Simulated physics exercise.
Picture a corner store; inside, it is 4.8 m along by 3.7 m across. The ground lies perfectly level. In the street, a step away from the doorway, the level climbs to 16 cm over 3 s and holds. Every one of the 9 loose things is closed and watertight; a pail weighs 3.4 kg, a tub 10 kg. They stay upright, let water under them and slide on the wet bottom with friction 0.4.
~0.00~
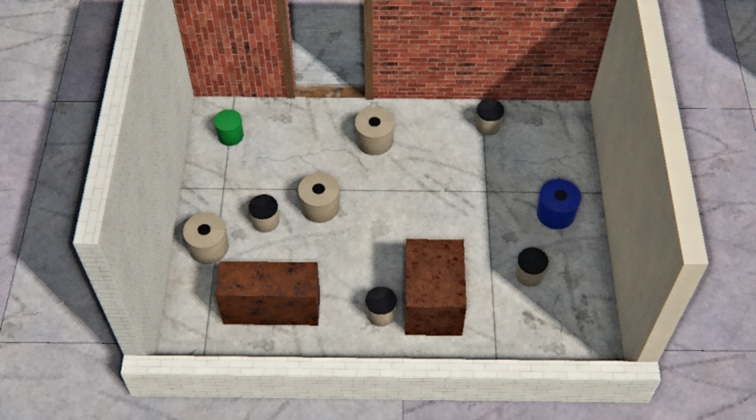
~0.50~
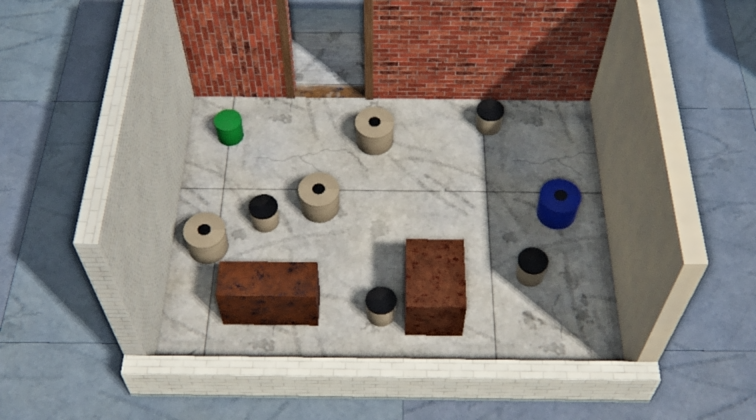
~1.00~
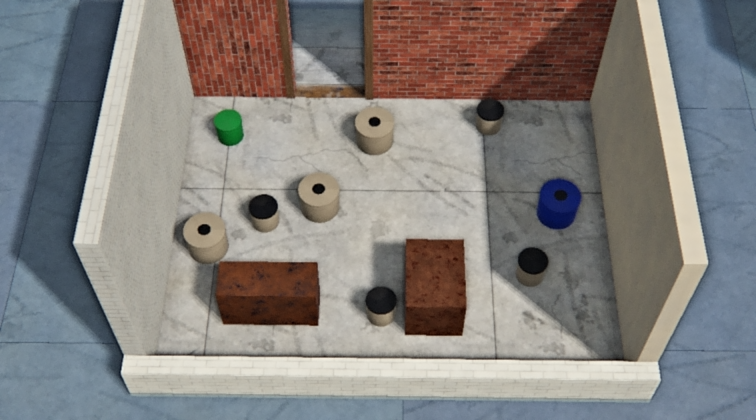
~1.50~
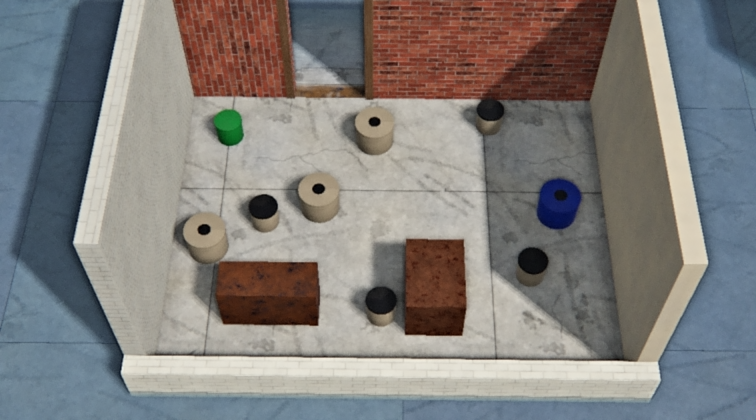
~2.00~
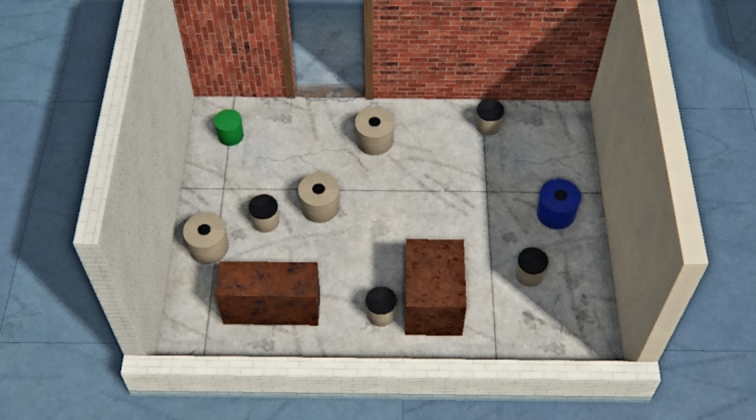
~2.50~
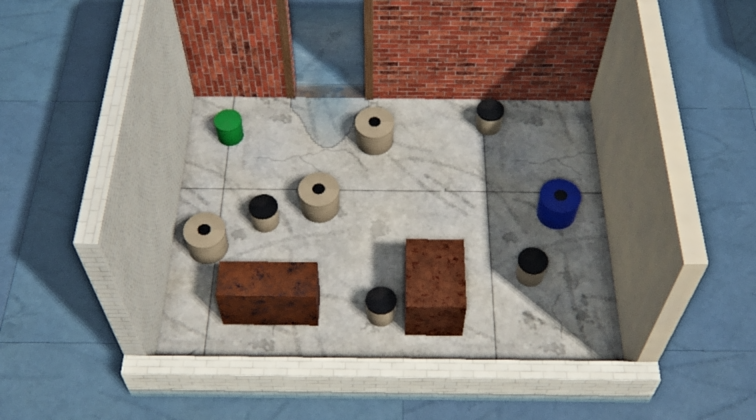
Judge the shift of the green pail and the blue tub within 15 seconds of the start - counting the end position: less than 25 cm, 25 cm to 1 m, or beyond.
By the end, the green pail has crept a modest distance and the blue tub has hardly budged.
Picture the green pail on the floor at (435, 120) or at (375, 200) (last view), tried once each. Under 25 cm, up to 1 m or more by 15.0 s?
Results in order: It remains near its start; it covers a small distance.
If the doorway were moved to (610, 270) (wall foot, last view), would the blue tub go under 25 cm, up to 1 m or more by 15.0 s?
The blue tub hardly moves at all.
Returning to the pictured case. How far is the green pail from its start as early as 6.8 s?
0 cm or so by then.
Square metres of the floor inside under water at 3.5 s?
Wet area: Approx. 2.5 m2.
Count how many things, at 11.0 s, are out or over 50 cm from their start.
That would be 4.
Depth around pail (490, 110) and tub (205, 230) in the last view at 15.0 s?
First about 4 cm, second about 10 cm.
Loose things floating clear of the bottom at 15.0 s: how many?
The count is 6.
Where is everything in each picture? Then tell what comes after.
The green pail at (228, 120) rests on the ground; the blue tub at (561, 196) rests on the ground; 0.0 m2 under water; 0 of 9 have shifted, in the first picture.
The green pail at (228, 120) rests on the ground; the blue tub at (561, 196), on the bottom; 0.0 m2 under water; 0 of 9 have shifted, in the second picture.
The green pail at (228, 120), on the bottom; the blue tub at (561, 196), on the bottom; water covers 0.0 m2; 0 of 9 have shifted, in the third picture.
The green pail at (228, 120) rests on the ground; the blue tub at (561, 196), on the bottom; 0.0 m2 under water; 0 of 9 have shifted, in the fourth picture.
The green pail at (228, 120), on the bottom; the blue tub at (561, 196), on the bottom; 0.0 m2 under water; 0 of 9 have shifted, in the fifth picture.
The green pail at (228, 120), on the bottom; the blue tub at (561, 196) rests on the ground; 0.4 m2 under water; 0 of 9 have shifted, in the sixth picture.
After 3.5 s the green pail is near (228, 120), 0.0 m from its start, aground; the blue tub is near (561, 196), 0.0 m from its start, aground; 0 afloat.
After 6.8 s the green pail is near (228, 120), 0.0 m from its start, aground; the blue tub is near (561, 196), 0.0 m from its start, aground; 1 afloat.
After 11.0 s the green pail is near (228, 120), 0.0 m from its start, aground; the blue tub is near (561, 196), 0.0 m from its start, aground; 4 afloat.
After 15.0 s the green pail is near (262, 121), 0.4 m from its start, afloat; the blue tub is near (561, 196), 0.0 m from its start, aground; 6 afloat.
